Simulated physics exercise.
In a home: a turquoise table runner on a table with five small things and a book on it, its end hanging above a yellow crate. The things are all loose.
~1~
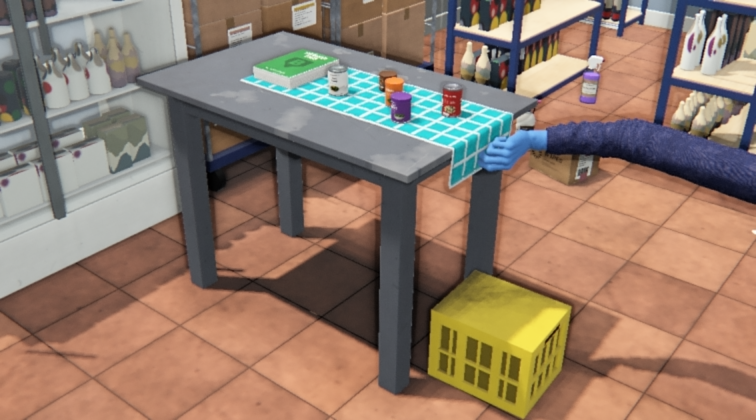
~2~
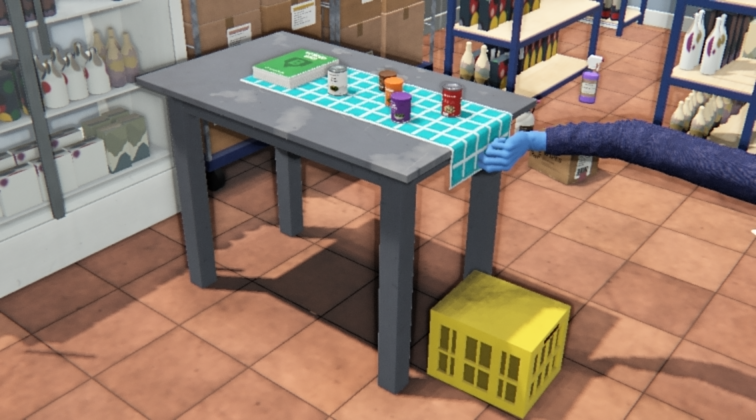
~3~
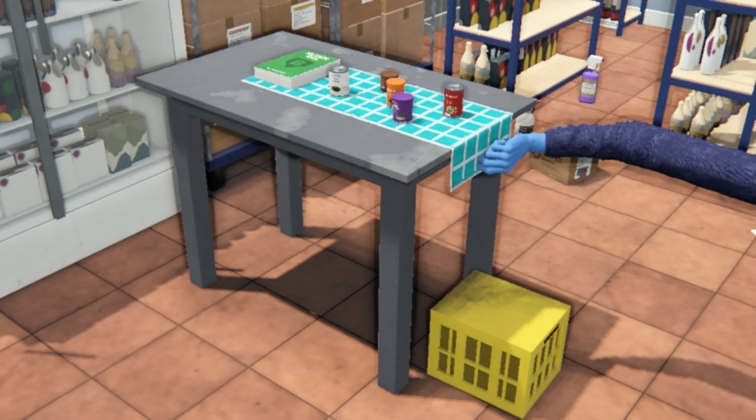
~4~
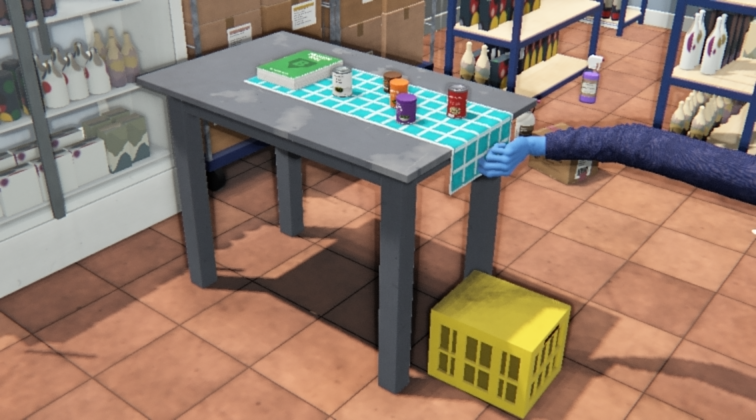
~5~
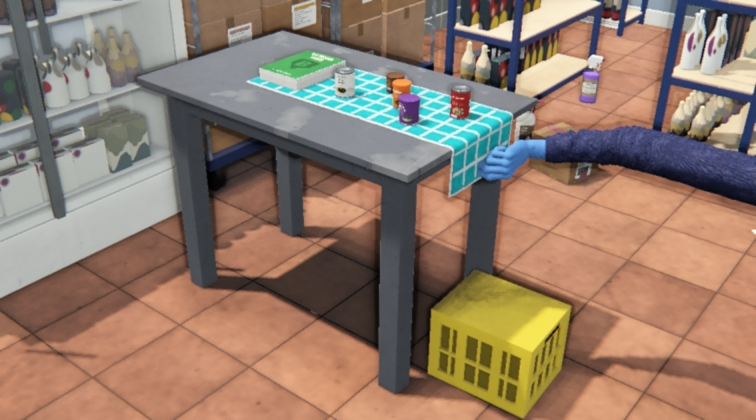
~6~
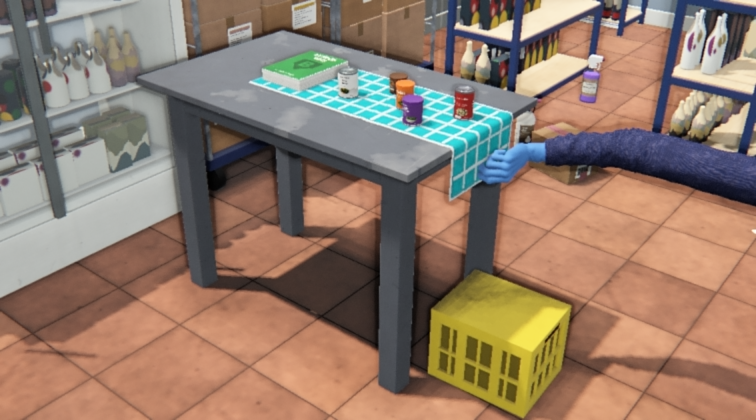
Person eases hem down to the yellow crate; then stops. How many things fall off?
Four things drop off.
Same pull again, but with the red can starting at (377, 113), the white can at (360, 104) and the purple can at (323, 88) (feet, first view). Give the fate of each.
Of these three, the red can takes a tumble, the white can takes a tumble, the purple can rides it out.
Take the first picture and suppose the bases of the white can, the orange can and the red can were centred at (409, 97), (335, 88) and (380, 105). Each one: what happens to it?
Watch the white can go down, the orange can hang on and the red can go down.
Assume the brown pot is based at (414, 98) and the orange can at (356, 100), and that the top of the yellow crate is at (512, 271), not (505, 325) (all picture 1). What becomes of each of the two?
First the brown pot: It is still up there. Then the orange can: It is still up there.
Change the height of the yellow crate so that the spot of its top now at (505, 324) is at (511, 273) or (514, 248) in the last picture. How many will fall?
Numbers: 2; 1.
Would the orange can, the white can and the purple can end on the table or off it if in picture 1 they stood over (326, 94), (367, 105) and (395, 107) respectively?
So the orange can stays aboard, the white can leaves the top, and the purple can leaves the top.
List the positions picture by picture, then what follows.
Hem (449, 189); red can (453, 86); purple can (401, 96); orange can (394, 81); brown pot (388, 73); white can (338, 68); top of the crate (505, 325), in the first frame.
Hem (449, 190); red can (453, 86), in the second frame.
Hem (450, 192); purple can (403, 96), in the third frame.
Hem (450, 195); orange can (399, 82); top of the crate (505, 325), in the fourth frame.
Hem (448, 197); brown pot (395, 75), in the fifth frame.
Hem (449, 201); red can (465, 89); purple can (413, 98); orange can (406, 83); brown pot (399, 75); white can (348, 70), in the sixth frame.
A little later, hem near (477, 246); red can and purple can gone.
Next, hem on the crate; red can, purple can, orange can and brown pot gone.
When it is over, hem on the crate; red can, purple can, orange can and brown pot gone. Over the edge go four.
